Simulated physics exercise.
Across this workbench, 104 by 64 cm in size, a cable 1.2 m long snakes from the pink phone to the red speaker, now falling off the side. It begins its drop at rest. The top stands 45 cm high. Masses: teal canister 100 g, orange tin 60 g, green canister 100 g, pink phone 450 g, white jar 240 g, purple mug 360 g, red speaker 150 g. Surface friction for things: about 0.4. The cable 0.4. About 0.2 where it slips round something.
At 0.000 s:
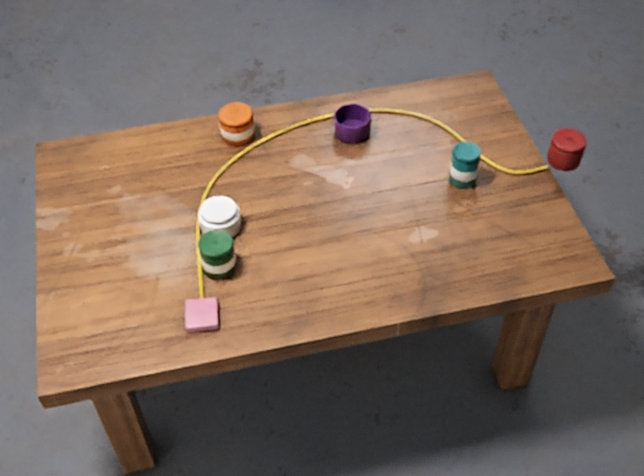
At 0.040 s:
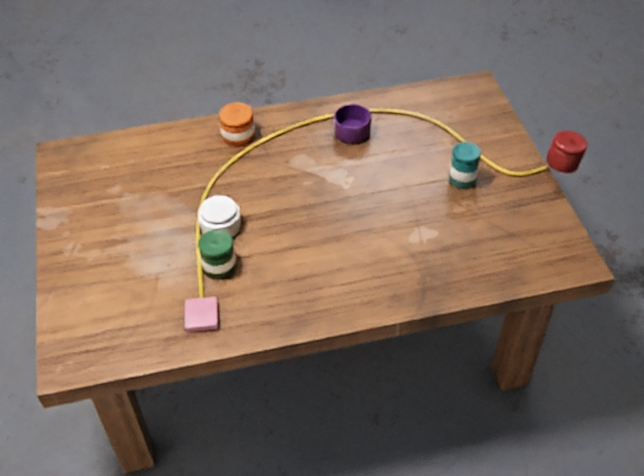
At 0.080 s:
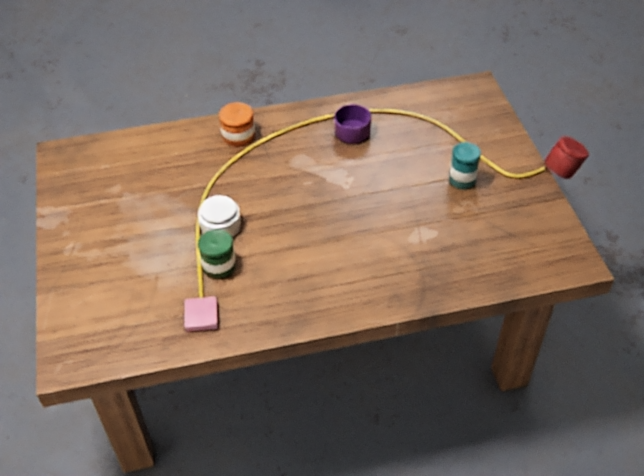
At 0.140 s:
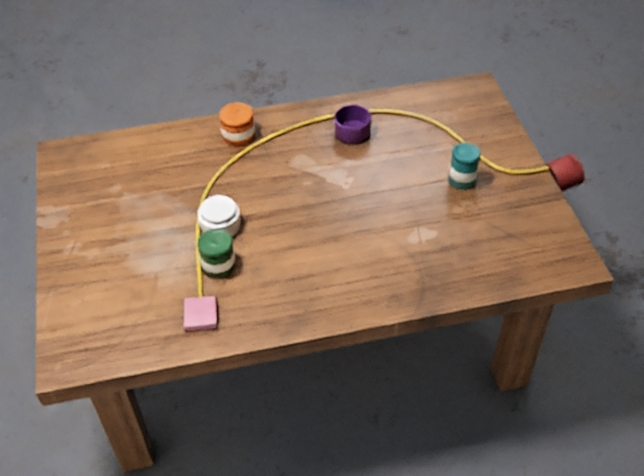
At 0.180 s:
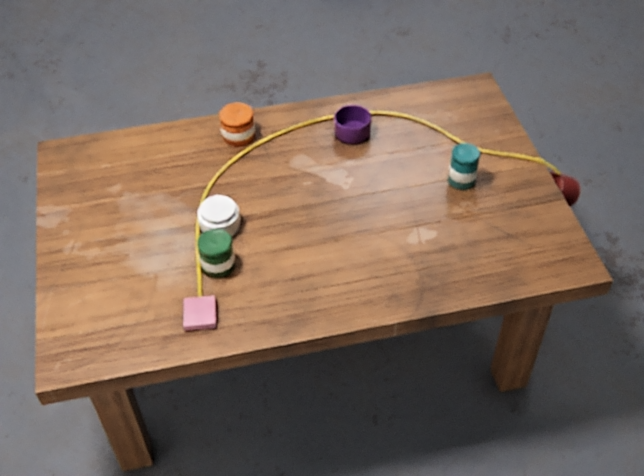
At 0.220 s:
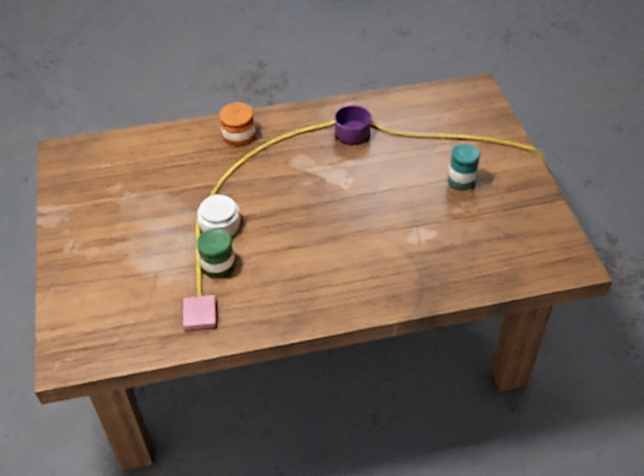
A wooden workbench on a grey floor is seen from above at an angle by a still camera. A yellow cable curves from a pink block at the lower left past green and white containers, an orange tin, a purple mug and a teal canister to a red cylinder at the right edge. The red cylinder tilts and drops over the side out of sight, pulling the cable's right part straighter.
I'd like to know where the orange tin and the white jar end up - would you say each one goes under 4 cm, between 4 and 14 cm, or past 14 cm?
I'd say the orange tin goes under 4 cm, the white jar goes under 4 cm.
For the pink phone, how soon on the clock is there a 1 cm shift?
Pink phone: Not at all.
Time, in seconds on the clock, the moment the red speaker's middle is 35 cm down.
Clock time: Never.
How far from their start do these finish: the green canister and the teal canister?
Final offset from start: Green canister = 0 cm, teal canister = 0 cm.
By 0.5 s, the cable's tail end at (200, 298); white jar 2 cm off its start, red speaker over the edge, purple mug 1 cm off its start.
By 0.7 s, the cable's tail end at (200, 298); white jar 2 cm off its start, red speaker over the edge, purple mug 1 cm off its start.
By 1.0 s, the cable's tail end at (200, 298); white jar 2 cm off its start at (228, 210), red speaker over the edge, purple mug 1 cm off its start at (355, 120).
By 1.2 s, the cable's tail end at (200, 298); white jar 2 cm off its start, red speaker over the edge, purple mug 1 cm off its start.
By 2.4 s, the cable's tail end at (200, 298); white jar 2 cm off its start at (228, 210), orange tin 0 cm off its start at (236, 113), red speaker over the edge, purple mug 1 cm off its start at (355, 120).
